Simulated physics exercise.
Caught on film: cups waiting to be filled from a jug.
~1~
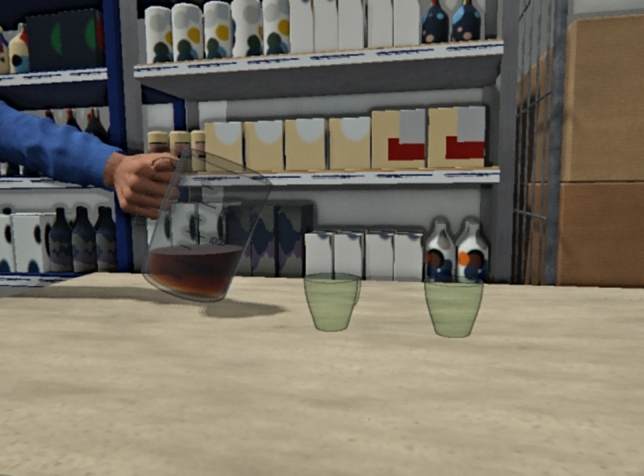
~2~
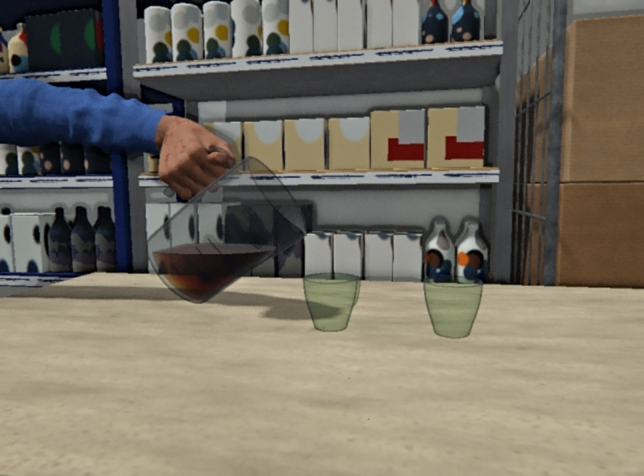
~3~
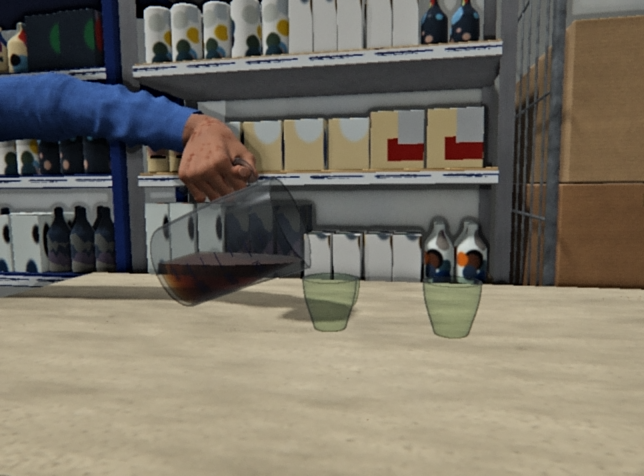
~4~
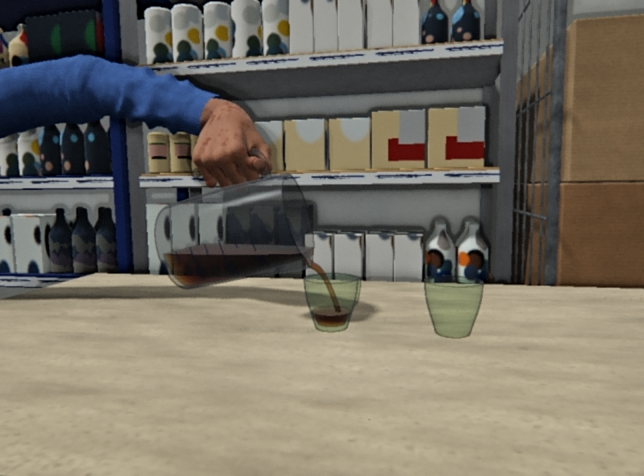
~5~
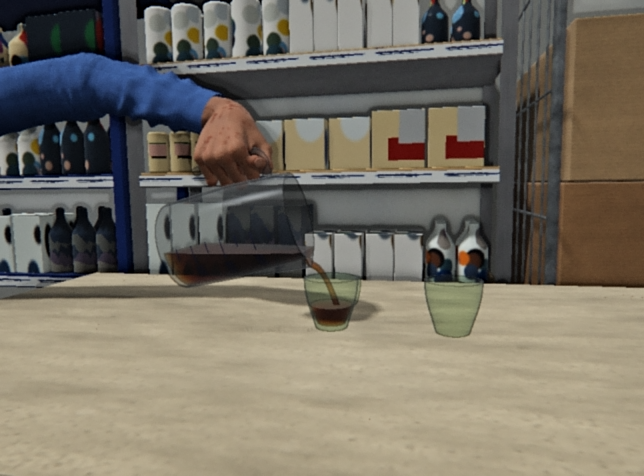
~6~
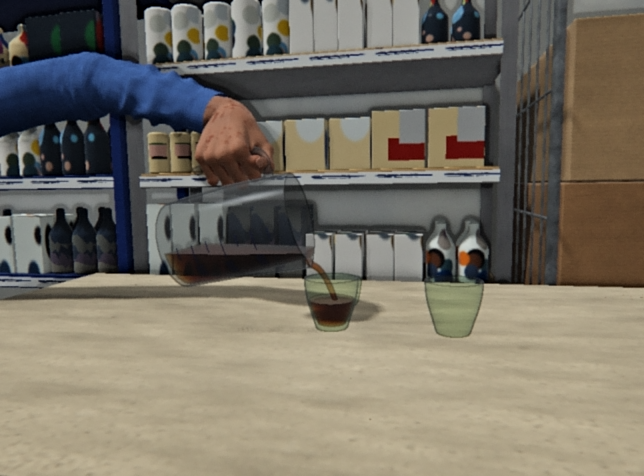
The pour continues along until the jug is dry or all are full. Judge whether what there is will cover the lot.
What there is will cover the lot.
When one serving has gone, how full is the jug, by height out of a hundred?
It stands at around 20 per cent of its height.
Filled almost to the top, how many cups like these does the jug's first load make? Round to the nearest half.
Some 3.5 of them.
Shortly, the first is about three quarters full.
Then, the first is done and the jug has about two thirds of its load.
At the finish, both are full and about half of the tea is over.
